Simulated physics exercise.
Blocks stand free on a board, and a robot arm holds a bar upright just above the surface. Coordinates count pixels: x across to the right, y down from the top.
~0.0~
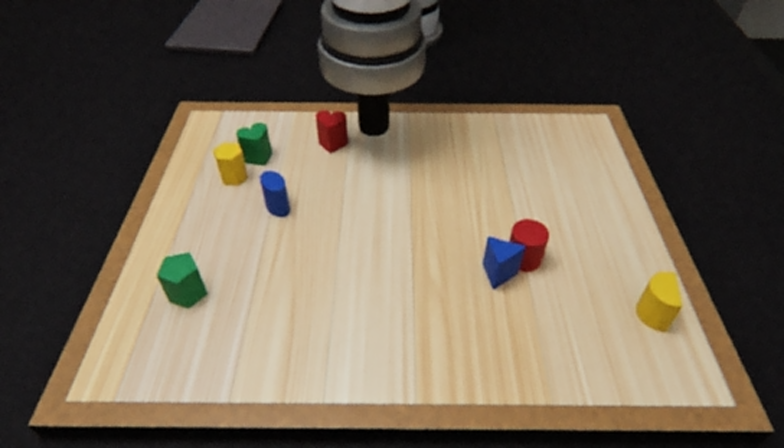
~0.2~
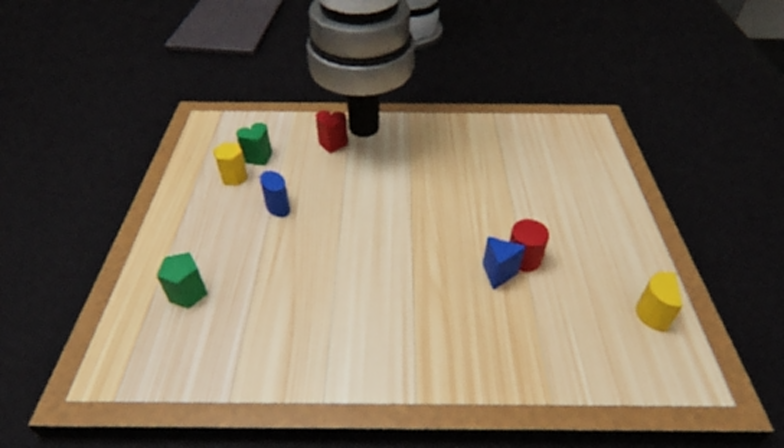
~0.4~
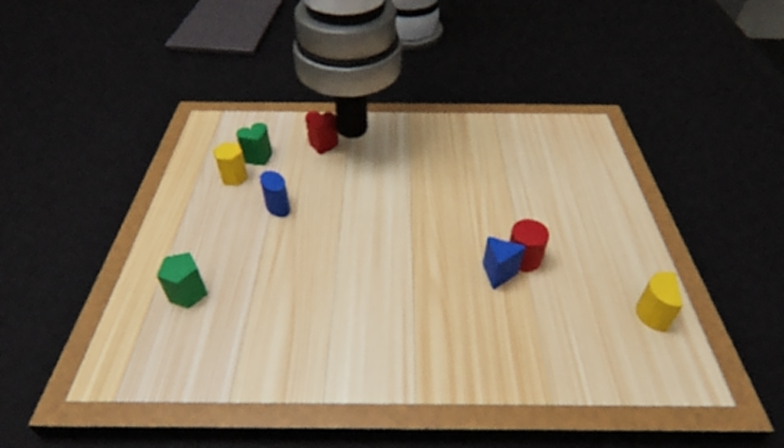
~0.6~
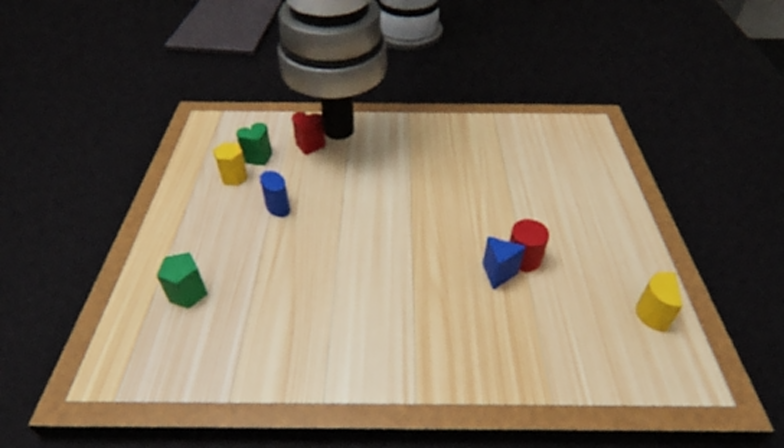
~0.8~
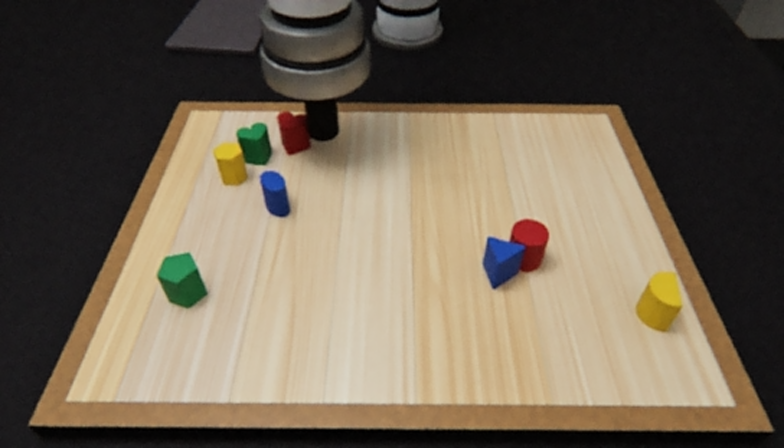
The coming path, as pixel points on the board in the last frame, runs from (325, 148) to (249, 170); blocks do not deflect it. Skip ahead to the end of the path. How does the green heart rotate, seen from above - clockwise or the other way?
From above, it looks like the green heart goes counterclockwise.
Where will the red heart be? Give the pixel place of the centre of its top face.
Around pixel (256, 120).
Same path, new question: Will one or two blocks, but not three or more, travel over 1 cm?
No.
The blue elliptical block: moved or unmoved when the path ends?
By the last moment, the blue elliptical block will still be in its place.
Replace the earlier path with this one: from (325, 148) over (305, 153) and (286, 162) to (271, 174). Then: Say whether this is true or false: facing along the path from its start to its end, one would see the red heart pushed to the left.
False - the claim does not hold.
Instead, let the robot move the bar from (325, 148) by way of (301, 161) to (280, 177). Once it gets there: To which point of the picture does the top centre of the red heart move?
The point I'd pick in the picture is (273, 123).
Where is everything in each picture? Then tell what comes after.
In the first picture, tip of the bar at (374, 128), middles of tops, yellow hexagonal block at (227, 151), green heart at (253, 131), blue elliptical block at (272, 180), red heart at (330, 117).
In the second picture, bar at (364, 129), nothing pushed.
In the third picture, bar at (353, 130), red heart at (320, 118).
In the fourth picture, bar at (339, 132), red heart at (306, 119).
In the fifth picture, bar at (324, 133), yellow hexagonal block at (227, 151), green heart at (253, 131), blue elliptical block at (272, 180), red heart at (291, 119).
What follows on the original path. One third of the way, bar at (298, 141); green heart at (242, 131), turned 30° anticlockwise; red heart at (269, 120), turned 40° clockwise.
Two thirds of the way, bar at (272, 148); green heart at (237, 131), turned 50° anticlockwise; red heart at (257, 120), turned 95° clockwise.
At the end, bar at (245, 156); yellow hexagonal block at (216, 155); green heart at (227, 130), turned 40° anticlockwise; blue elliptical block unmoved; red heart at (256, 120), turned 100° clockwise.
